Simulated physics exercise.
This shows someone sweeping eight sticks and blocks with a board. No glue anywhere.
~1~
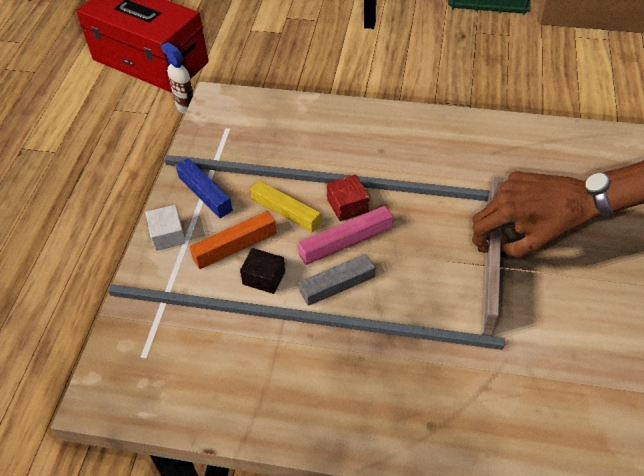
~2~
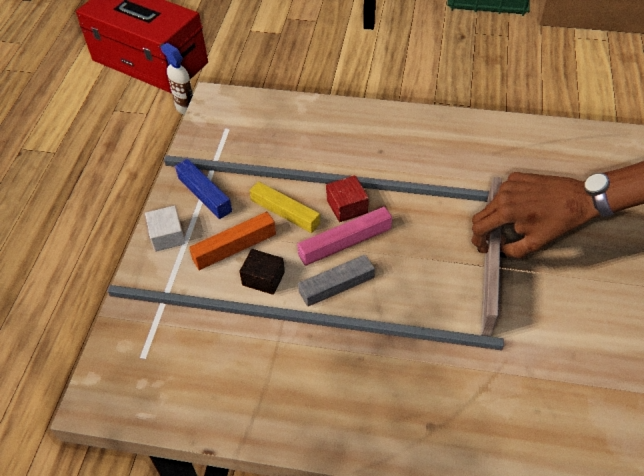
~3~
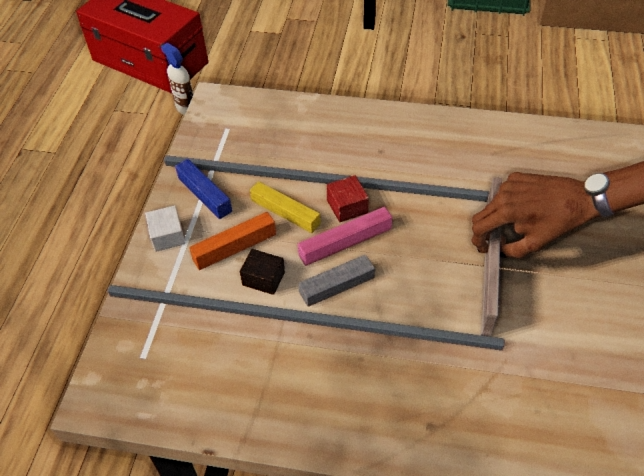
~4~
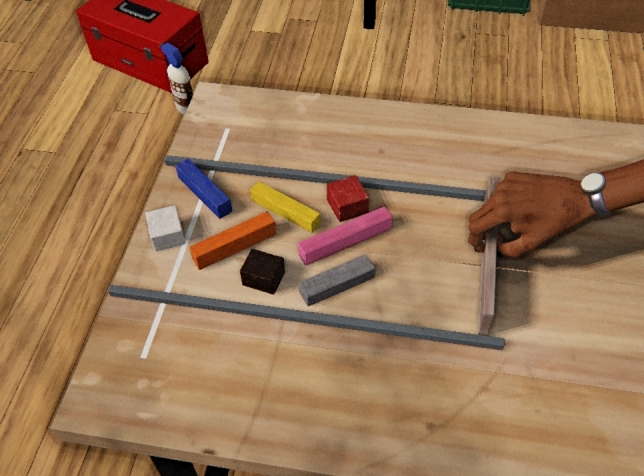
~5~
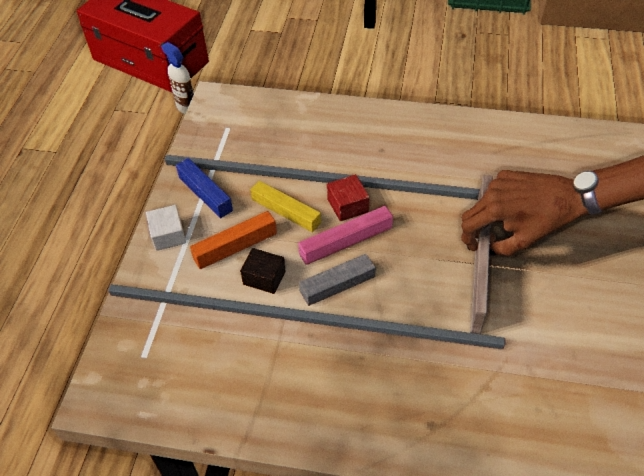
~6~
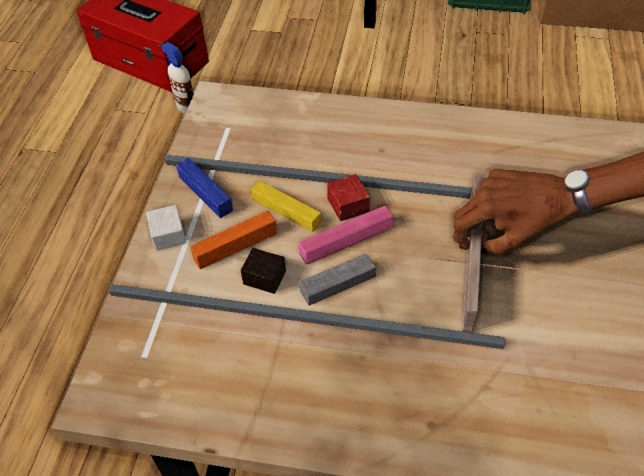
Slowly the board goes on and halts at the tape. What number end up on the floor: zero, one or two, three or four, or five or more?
As it turns out, the number that fall off is one or two.
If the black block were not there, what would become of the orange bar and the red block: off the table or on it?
The orange bar holds on; the red block stays on.
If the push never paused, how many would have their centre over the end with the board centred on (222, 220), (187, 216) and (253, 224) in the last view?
It would be 0, 3 and 0.
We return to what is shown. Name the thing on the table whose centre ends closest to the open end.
The yellow bar.
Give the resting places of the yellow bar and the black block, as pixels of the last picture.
About (156, 178), and the other about (133, 272).
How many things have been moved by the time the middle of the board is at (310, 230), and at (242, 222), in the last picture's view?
The counts are 5 and 8.
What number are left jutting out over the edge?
Overhanging: 2.
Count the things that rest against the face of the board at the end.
That makes 3.
A little later, none off yet; white block at rest near (166, 228); blue bar at rest near (204, 188); orange bar at rest near (235, 240).
Next, none off yet; white block shifted a little near (154, 223); blue bar shifted a little near (173, 185); orange bar shifted about its own width near (182, 232).
When it is over, the number that fall off is one or two; down, blue bar and white block.
